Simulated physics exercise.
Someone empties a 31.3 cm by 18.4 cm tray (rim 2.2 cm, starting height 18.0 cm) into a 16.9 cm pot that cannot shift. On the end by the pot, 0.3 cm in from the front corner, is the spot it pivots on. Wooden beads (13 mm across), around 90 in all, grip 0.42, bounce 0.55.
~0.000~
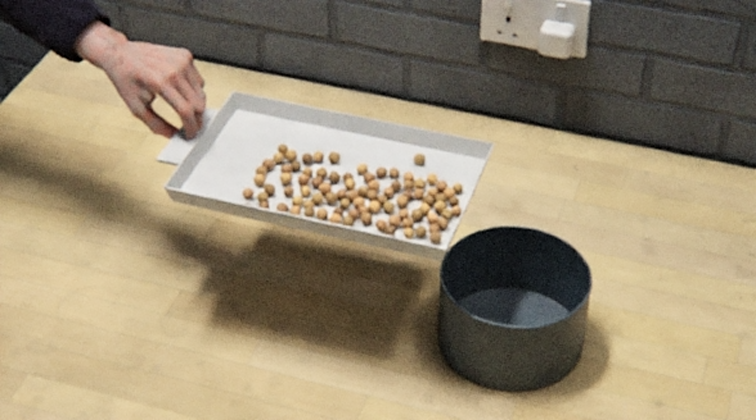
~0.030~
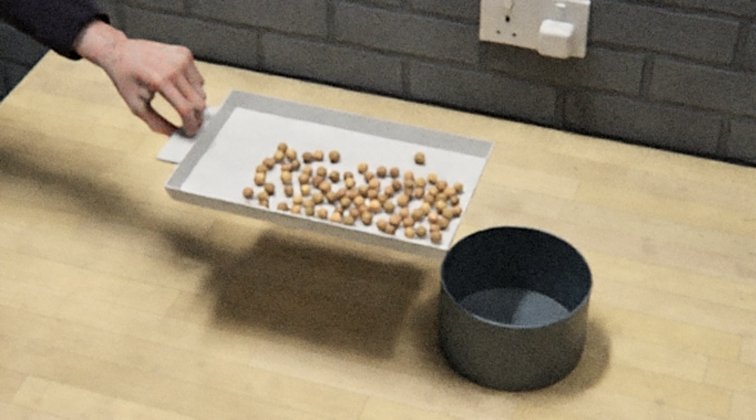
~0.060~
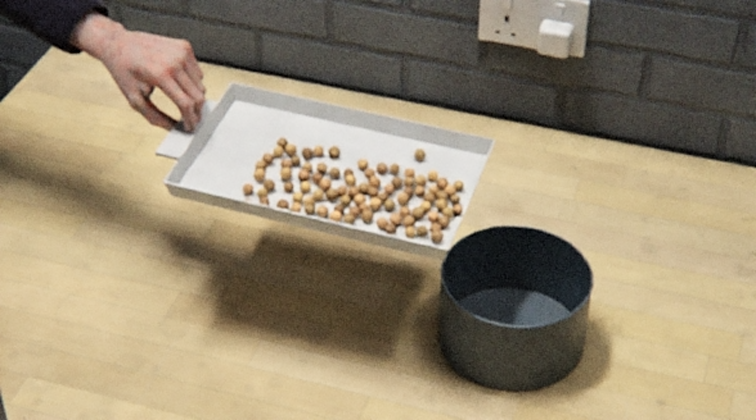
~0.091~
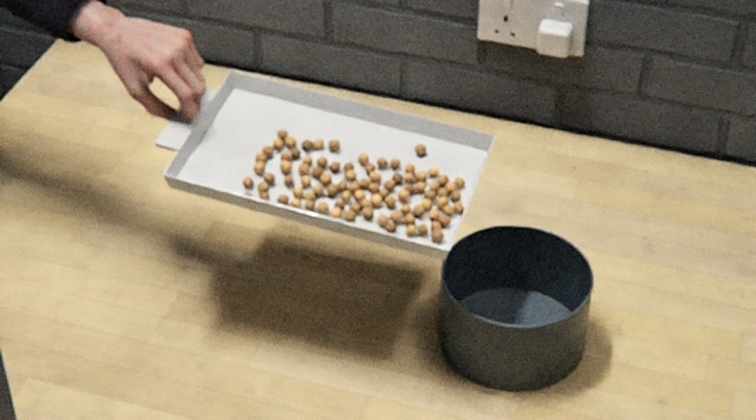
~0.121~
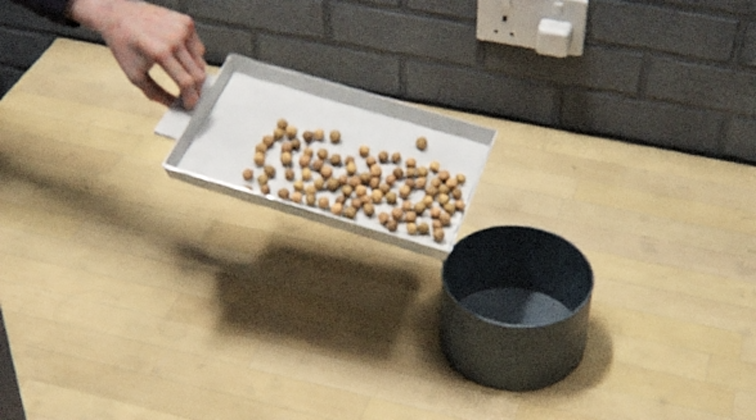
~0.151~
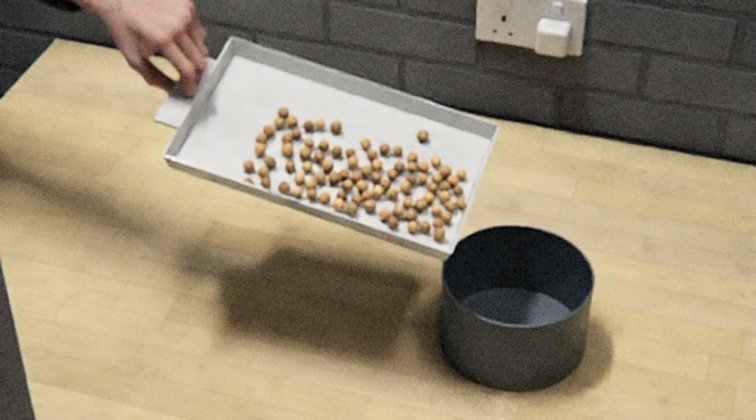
A person's hand, in a dark sleeve, reaches in at the upper left over a pale wooden worktop, seen from above at an angle, with a dark grey brick wall and white socket behind. It grips the tab of a white tray scattered with brown wooden beads, beside a dark grey pot at right. The hand rises, steadily tilting the tray towards the pot, while the camera stays nearly still.
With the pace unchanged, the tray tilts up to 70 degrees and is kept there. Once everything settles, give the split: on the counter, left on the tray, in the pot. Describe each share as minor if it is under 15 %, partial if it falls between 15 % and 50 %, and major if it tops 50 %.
Counter - major; left on the tray - partial; pot - minor.
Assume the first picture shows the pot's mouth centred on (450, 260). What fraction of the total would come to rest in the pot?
Roughly 0 per cent.
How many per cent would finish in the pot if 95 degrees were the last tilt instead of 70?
In that case it comes to about 0 in a hundred.
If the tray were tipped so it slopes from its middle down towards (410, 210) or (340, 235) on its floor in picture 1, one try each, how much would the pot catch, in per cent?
Estimate: Some 25 % and some 0 % respectively.
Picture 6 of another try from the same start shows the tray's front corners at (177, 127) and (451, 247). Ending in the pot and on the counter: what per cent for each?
That works out as pot 30 and counter 25.
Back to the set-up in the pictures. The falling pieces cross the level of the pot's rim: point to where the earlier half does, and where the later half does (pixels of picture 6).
At roughly (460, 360) first, later on at (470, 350).
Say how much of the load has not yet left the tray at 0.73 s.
75 %, give or take.
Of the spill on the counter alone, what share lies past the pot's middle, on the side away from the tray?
I'd put it close to 60 per cent.
Then, at 0.34 s, tilt 43 degrees; the tray holds 100 %, the pot 0 %.
After 0.47 s, tilt 63 degrees; the tray holds 100 %, the pot 0 %.
After 0.73 s, tilt 70 degrees; the tray holds 75 %, the pot 0 %.
At rest (2.3 s), counter 65 %, tray 35 %, pot 0 %.
